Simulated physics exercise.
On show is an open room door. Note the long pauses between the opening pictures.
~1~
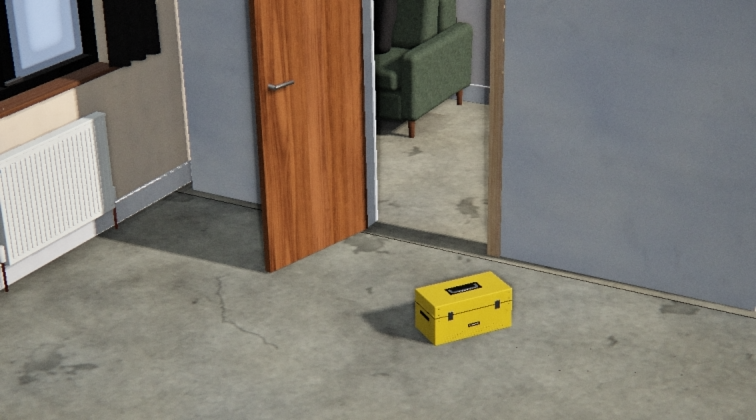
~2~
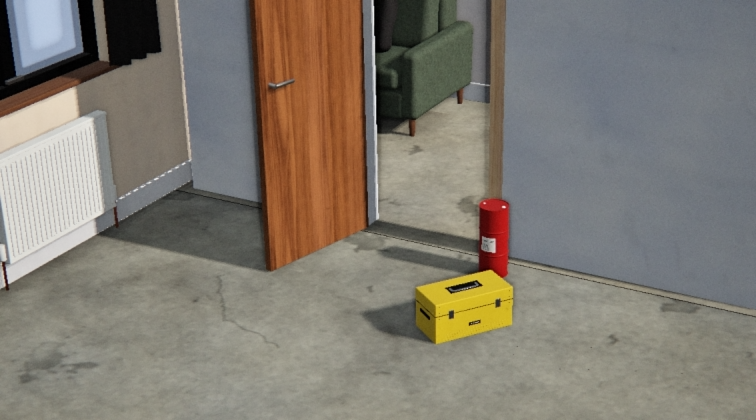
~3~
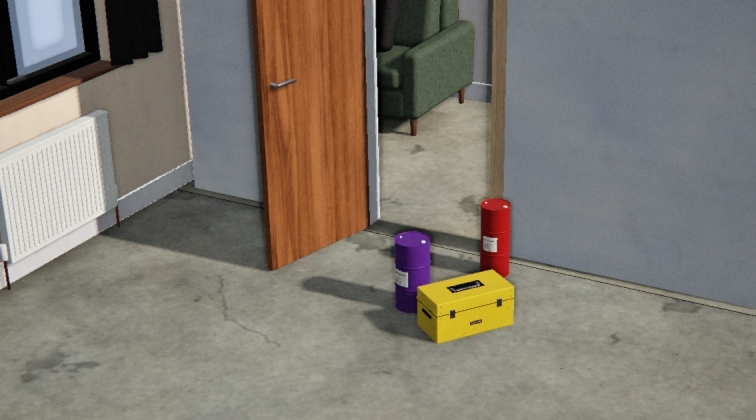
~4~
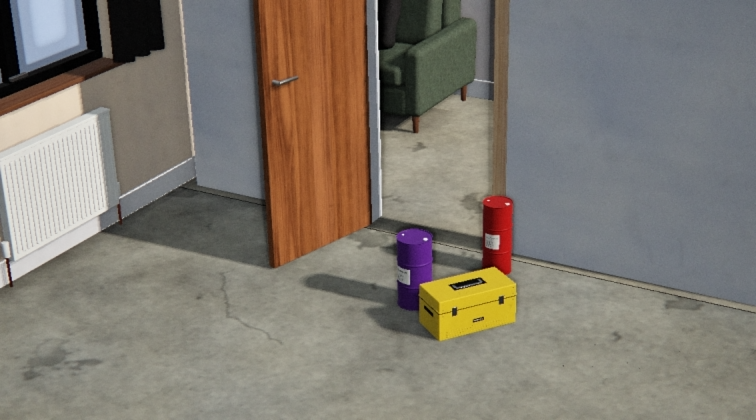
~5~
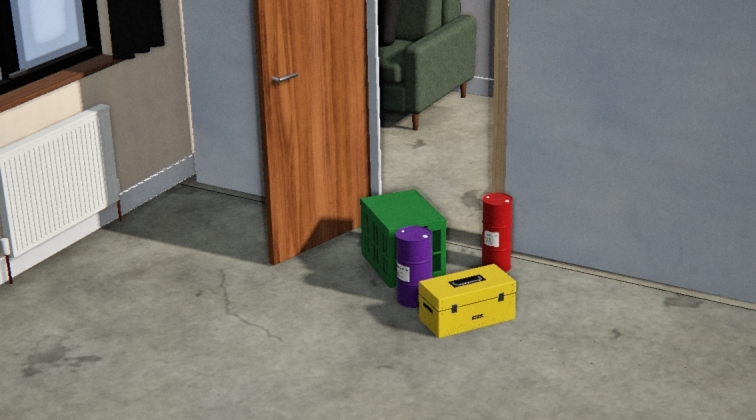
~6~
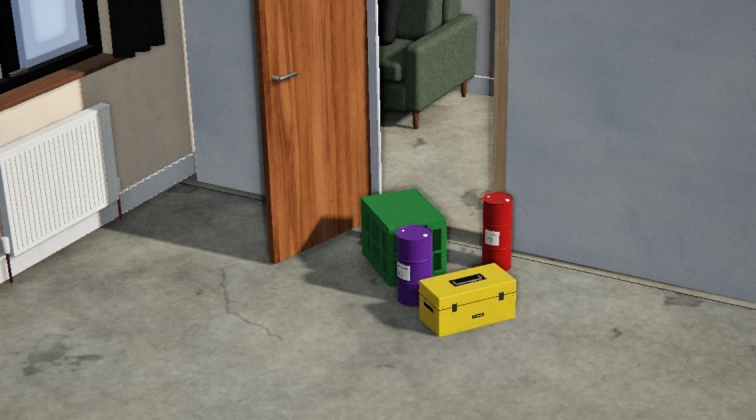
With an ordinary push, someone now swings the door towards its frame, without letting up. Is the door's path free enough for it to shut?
No - it never touches the doorframe.
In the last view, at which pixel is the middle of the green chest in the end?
End position, last frame: About (426, 237).
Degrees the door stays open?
About 50°.
Then, 0.50 s later than the last frame, open by 84°.
Then, 0.80 s later than the last frame, open by 64°; green chest moved a little near (409, 237).
Then, 1.10 s later than the last frame, open by 51°; green chest moved a little near (421, 238).
When it is over, open by 49°; all 4 as before. End places, in pixels of the last picture, green chest near (426, 237).
